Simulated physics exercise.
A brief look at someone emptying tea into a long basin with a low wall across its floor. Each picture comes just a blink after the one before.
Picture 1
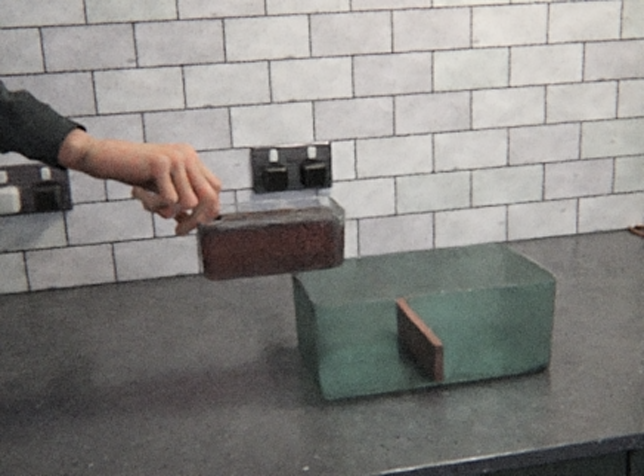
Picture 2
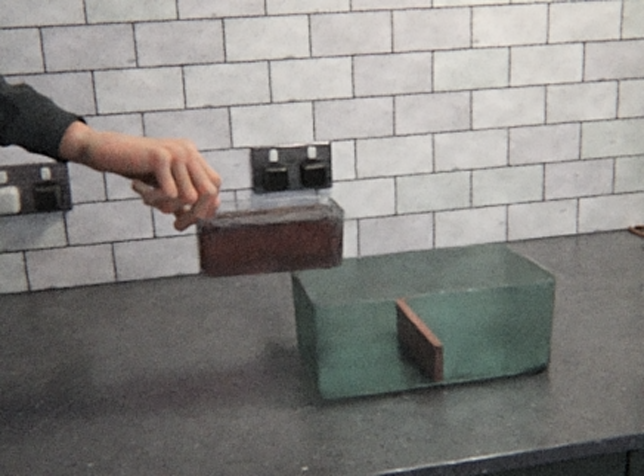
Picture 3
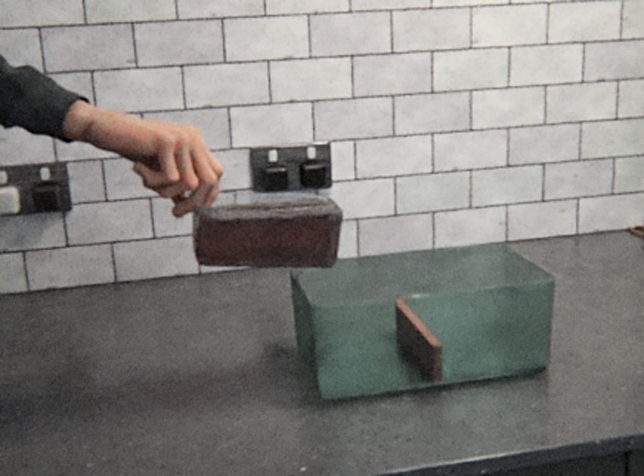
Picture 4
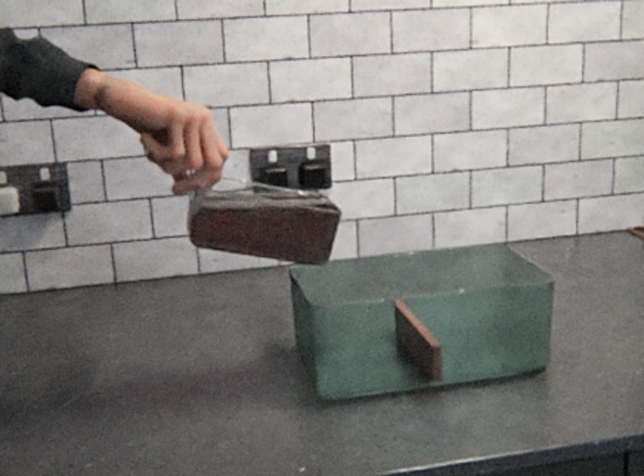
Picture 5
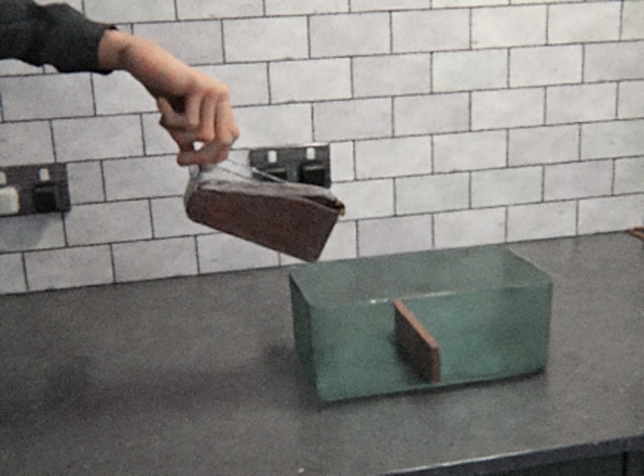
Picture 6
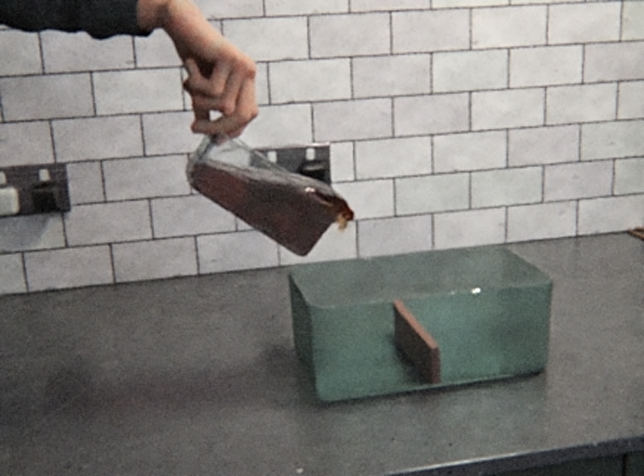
A hand holds a clear container of dark reddish-brown tea almost level above the left end of a long greenish basin with a low wall inside. The hand rises and tilts the container steadily down to the right, until a little tea shows at its lower right lip.
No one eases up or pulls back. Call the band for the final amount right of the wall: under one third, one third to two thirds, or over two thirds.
Band: One third to two thirds.
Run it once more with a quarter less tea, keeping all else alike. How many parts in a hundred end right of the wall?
Some 55 parts in a hundred.
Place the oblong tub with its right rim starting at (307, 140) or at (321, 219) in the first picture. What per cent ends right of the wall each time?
Try one: 50 %; try two: 45 %.
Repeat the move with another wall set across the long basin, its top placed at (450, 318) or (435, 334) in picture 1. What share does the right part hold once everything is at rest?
Respectively 15 and 45 per cent, approximately.
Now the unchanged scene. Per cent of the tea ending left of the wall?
I'd say close to 35 per cent.
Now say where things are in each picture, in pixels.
Tilt 0°; pouring edge (338, 205); surface from (199, 224) to (335, 211); the long basin's rim runs from (302, 286) to (531, 261); the wall's top is at (418, 323), in the first picture.
Tilt 2°; pouring edge (337, 205); surface from (198, 222) to (334, 210), in the second picture.
Tilt 7°; pouring edge (336, 206); surface from (196, 216) to (333, 205), in the third picture.
Tilt 15°; pouring edge (335, 206); surface from (193, 204) to (334, 201); 1 per cent is over the edge, in the fourth picture.
Tilt 26°; pouring edge (333, 207); surface from (191, 185) to (331, 198); 4 per cent is over the edge, in the fifth picture.
Tilt 38°; pouring edge (332, 207); surface from (194, 160) to (311, 184); 9 per cent is over the edge, in the sixth picture.
A moment on, the oblong tub is tipped right over and 17 per cent is still to pour, 9 is left of the wall and 17 right of it.
Next, the oblong tub is tipped right over and 1 per cent is still to pour, 15 is left of the wall and 71 right of it.
Then the oblong tub is tipped right over and 0 per cent is still to pour, 27 is left of the wall and 49 right of it.
Later the oblong tub is tipped right over and 0 per cent is still to pour, 36 is left of the wall and 57 right of it.
Finally, 36 per cent lies left of the wall, 56 right of it and 7 outside.
